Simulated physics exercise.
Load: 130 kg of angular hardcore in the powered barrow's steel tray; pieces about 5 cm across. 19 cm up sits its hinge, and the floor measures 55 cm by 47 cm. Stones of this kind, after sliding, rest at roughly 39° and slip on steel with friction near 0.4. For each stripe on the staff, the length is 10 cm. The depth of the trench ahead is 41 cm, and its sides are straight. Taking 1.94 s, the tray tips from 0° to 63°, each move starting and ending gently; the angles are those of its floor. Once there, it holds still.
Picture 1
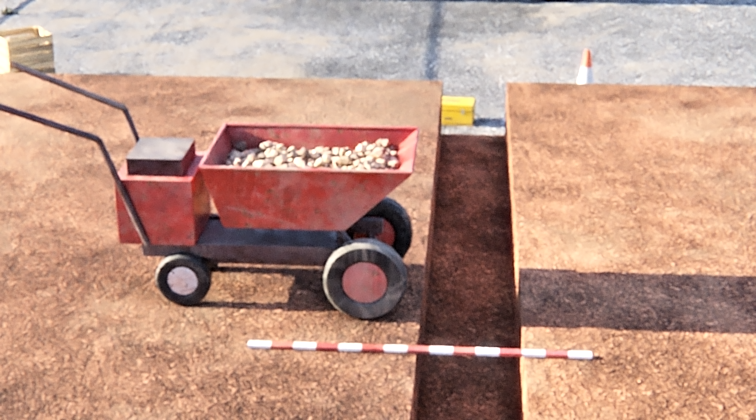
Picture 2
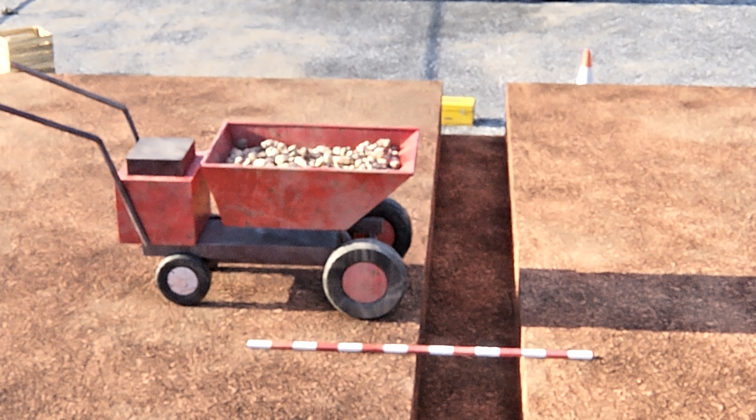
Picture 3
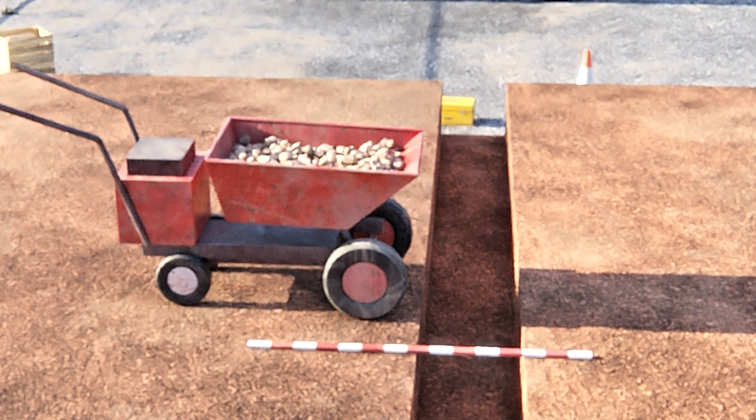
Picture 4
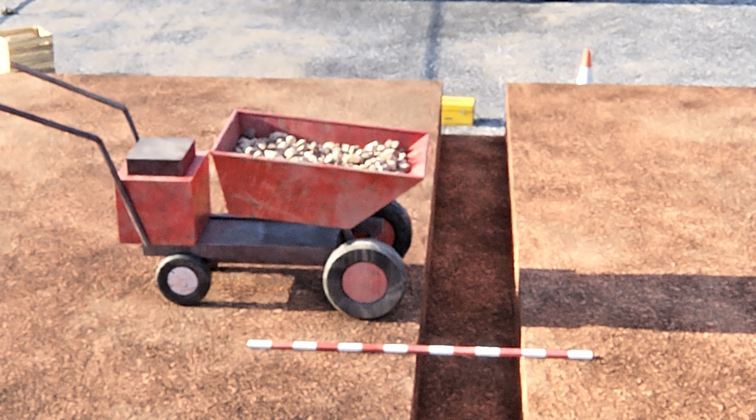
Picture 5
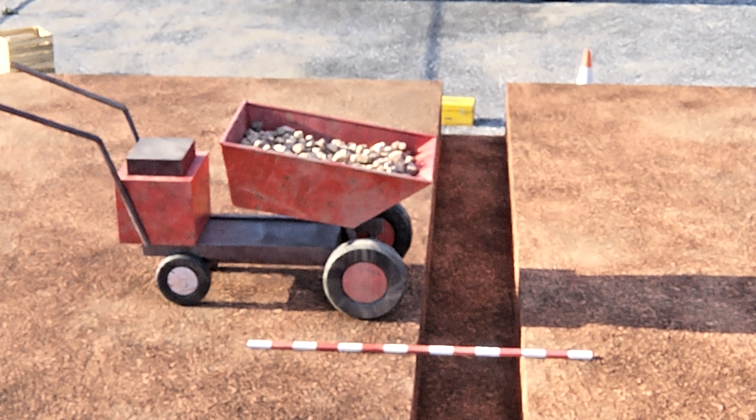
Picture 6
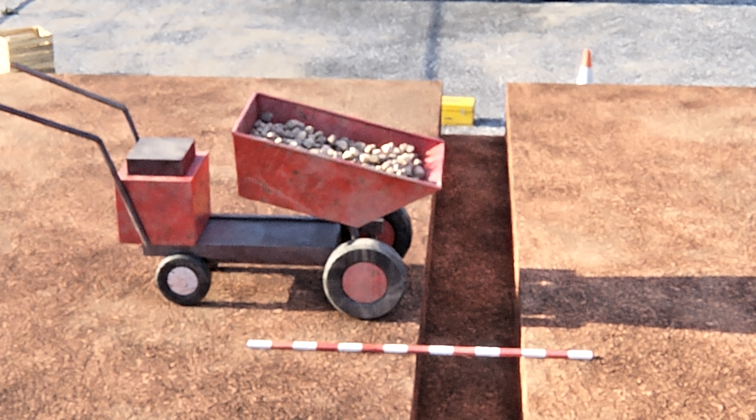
A red tray heaped with pale stones tilts smoothly on its small wheeled cart, its back end rising and its front lip edging right and slightly down, while the cart and camera stay still. Seen from above, reddish-brown ground is cut by a straight trench right of the cart, with grey paving behind. A red-and-white staff lies across the trench, near a yellow box and an orange-and-white cone beyond.
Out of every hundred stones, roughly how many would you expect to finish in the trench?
Close to 54 in every hundred.
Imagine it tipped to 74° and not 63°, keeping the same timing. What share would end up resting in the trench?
Share in trench: Approx. 60%.
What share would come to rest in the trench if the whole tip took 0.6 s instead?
Roughly 30 per cent would.
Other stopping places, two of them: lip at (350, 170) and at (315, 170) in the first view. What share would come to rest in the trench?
Roughly 80 in a hundred, then 80 in a hundred.
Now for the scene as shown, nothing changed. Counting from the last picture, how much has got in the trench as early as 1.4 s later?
Around 10 per cent of it, at that instant.
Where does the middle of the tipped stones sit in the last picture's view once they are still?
(505, 352).
Then, 0.9 s after the last picture the floor is at 53°, 100 % in the tray; the foremost stones are at (476, 229).
Then, 1.4 s after the last picture the floor is at 63°, 88 % in the tray, 9 % in the trench, 2 % past the trench; the foremost stones are at (541, 301).
Then, 1.8 s after the last picture the floor is at 63°, 58 % in the tray, 19 % in the trench, 23 % past the trench; the foremost stones are at (601, 294).
Then, 3.7 s after the last picture the floor is at 63°, 19 % in the tray, 54 % in the trench, 27 % past the trench; the foremost stones are at (642, 303).
